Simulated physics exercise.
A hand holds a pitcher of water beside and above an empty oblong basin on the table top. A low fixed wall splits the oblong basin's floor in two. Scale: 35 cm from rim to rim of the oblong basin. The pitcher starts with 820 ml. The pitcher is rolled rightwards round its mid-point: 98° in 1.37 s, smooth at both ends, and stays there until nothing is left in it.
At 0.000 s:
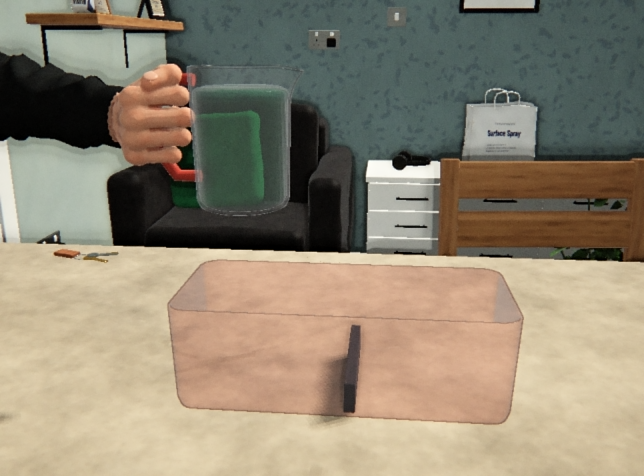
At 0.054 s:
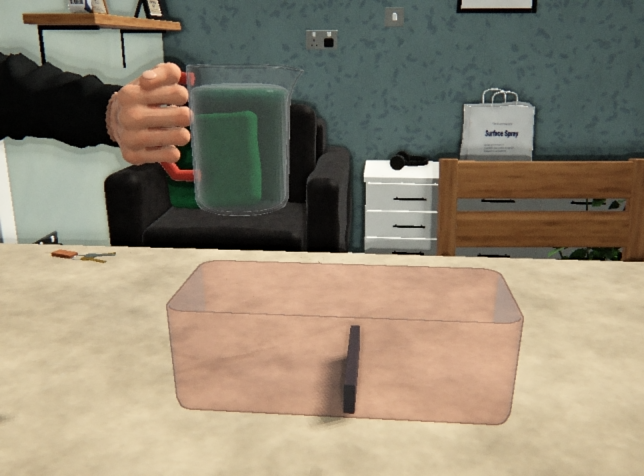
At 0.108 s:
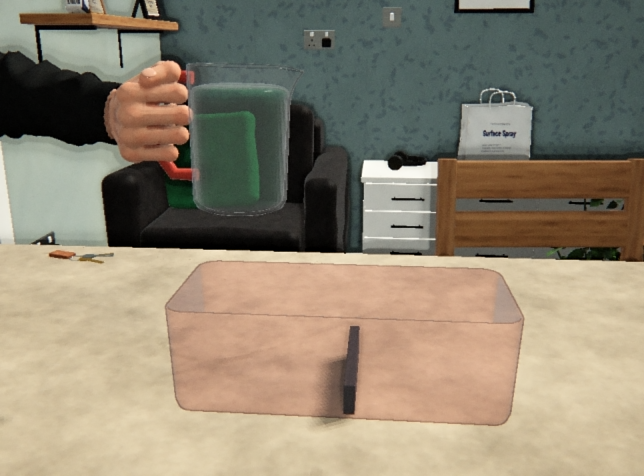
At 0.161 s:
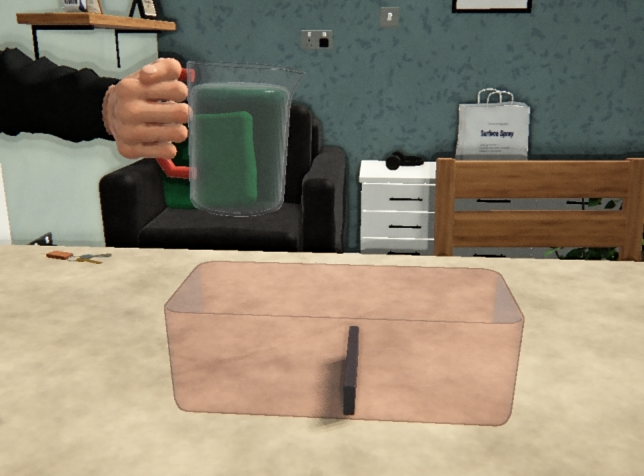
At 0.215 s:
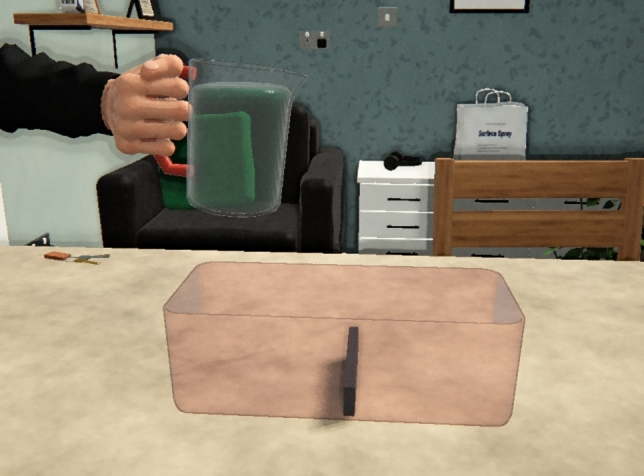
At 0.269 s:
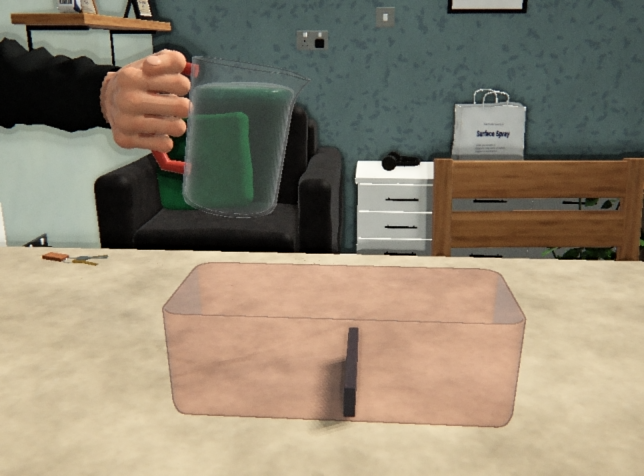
In the video, a hand holds a clear pitcher of water by its red handle above a table with a transparent pinkish basin. The pitcher stays upright at first, then tilts slightly to the right while the basin remains still.
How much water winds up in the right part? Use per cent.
The far part has some 93 per cent.
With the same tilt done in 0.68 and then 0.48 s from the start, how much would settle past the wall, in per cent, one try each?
In turn about 90 and 90 per cent.
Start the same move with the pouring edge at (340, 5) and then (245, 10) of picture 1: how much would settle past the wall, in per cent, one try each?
First 85, then 60 per cent.
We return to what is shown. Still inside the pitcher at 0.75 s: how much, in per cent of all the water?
Some 90 per cent.
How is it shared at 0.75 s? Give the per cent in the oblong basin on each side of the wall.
Near 0 on the left, 1 on the right.
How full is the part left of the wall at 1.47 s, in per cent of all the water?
Near 3 in a hundred.
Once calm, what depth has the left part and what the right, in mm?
Some 2 mm on the left and 32 mm on the right.
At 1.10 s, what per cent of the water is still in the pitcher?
Near 50 in a hundred.
By 0.75 s the tilt is 56° and 90 per cent is still to pour, 0 is left of the wall and 1 right of it.
By 1.10 s the tilt is 89° and 49 per cent is still to pour, 1 is left of the wall and 30 right of it.
By 1.47 s the tilt is 98° and 10 per cent is still to pour, 3 is left of the wall and 79 right of it.
By 1.87 s the tilt is 98° and 1 per cent is still to pour, 5 is left of the wall and 93 right of it.
At rest 6 per cent lies left of the wall, 93 right of it and 1 outside.
